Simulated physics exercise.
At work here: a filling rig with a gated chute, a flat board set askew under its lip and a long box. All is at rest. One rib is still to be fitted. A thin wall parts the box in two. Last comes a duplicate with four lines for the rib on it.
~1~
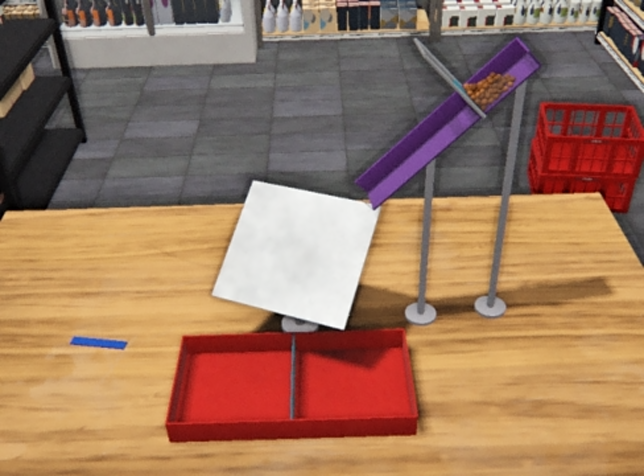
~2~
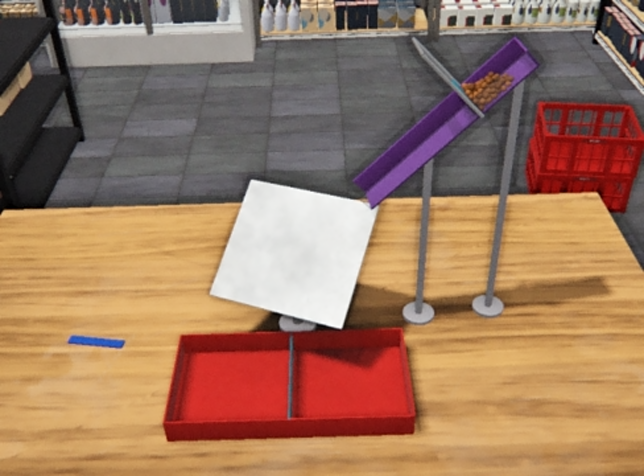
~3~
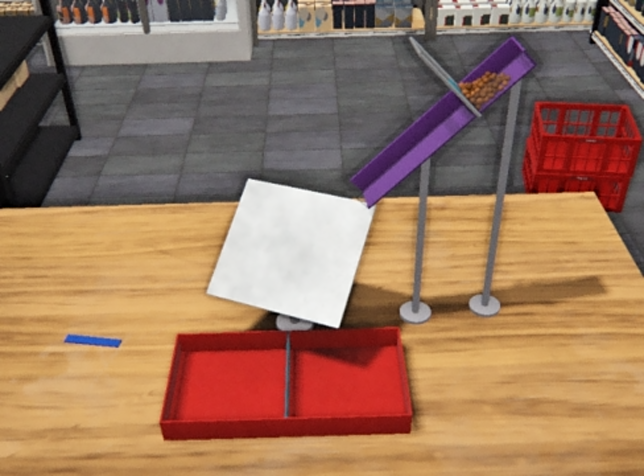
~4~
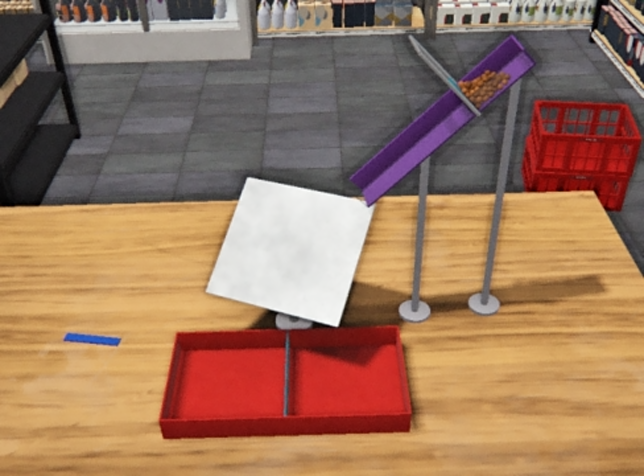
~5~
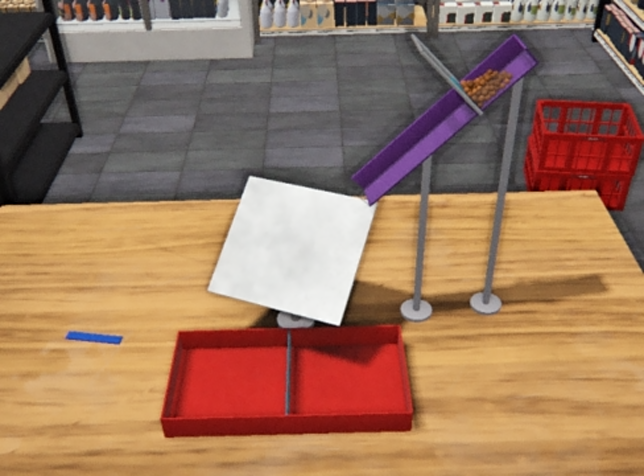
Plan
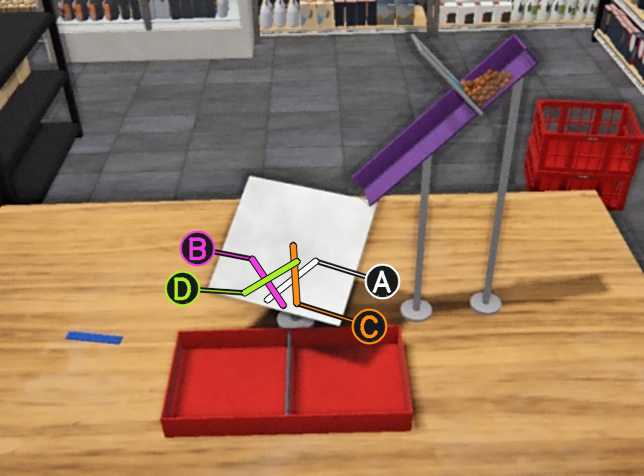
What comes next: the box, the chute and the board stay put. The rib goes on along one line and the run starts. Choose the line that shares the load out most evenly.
Choose B.
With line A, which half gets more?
The left half.
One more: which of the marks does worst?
That would be D.
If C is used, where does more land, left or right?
The right half.
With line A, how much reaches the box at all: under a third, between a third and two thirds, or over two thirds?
It is over two thirds.
On the marked copy, line A from (315, 261) to (267, 299); line B from (252, 259) to (283, 305); line C from (293, 245) to (296, 303); line D from (297, 261) to (244, 292).
With A, of what is caught, most in the left half, a small part in the right.
With B, of what is caught, about a third in the left half, about two thirds in the right.
With C, of what is caught, about a quarter in the left half, most in the right.
With D, of what is caught, nearly all in the left half, a stray few in the right.
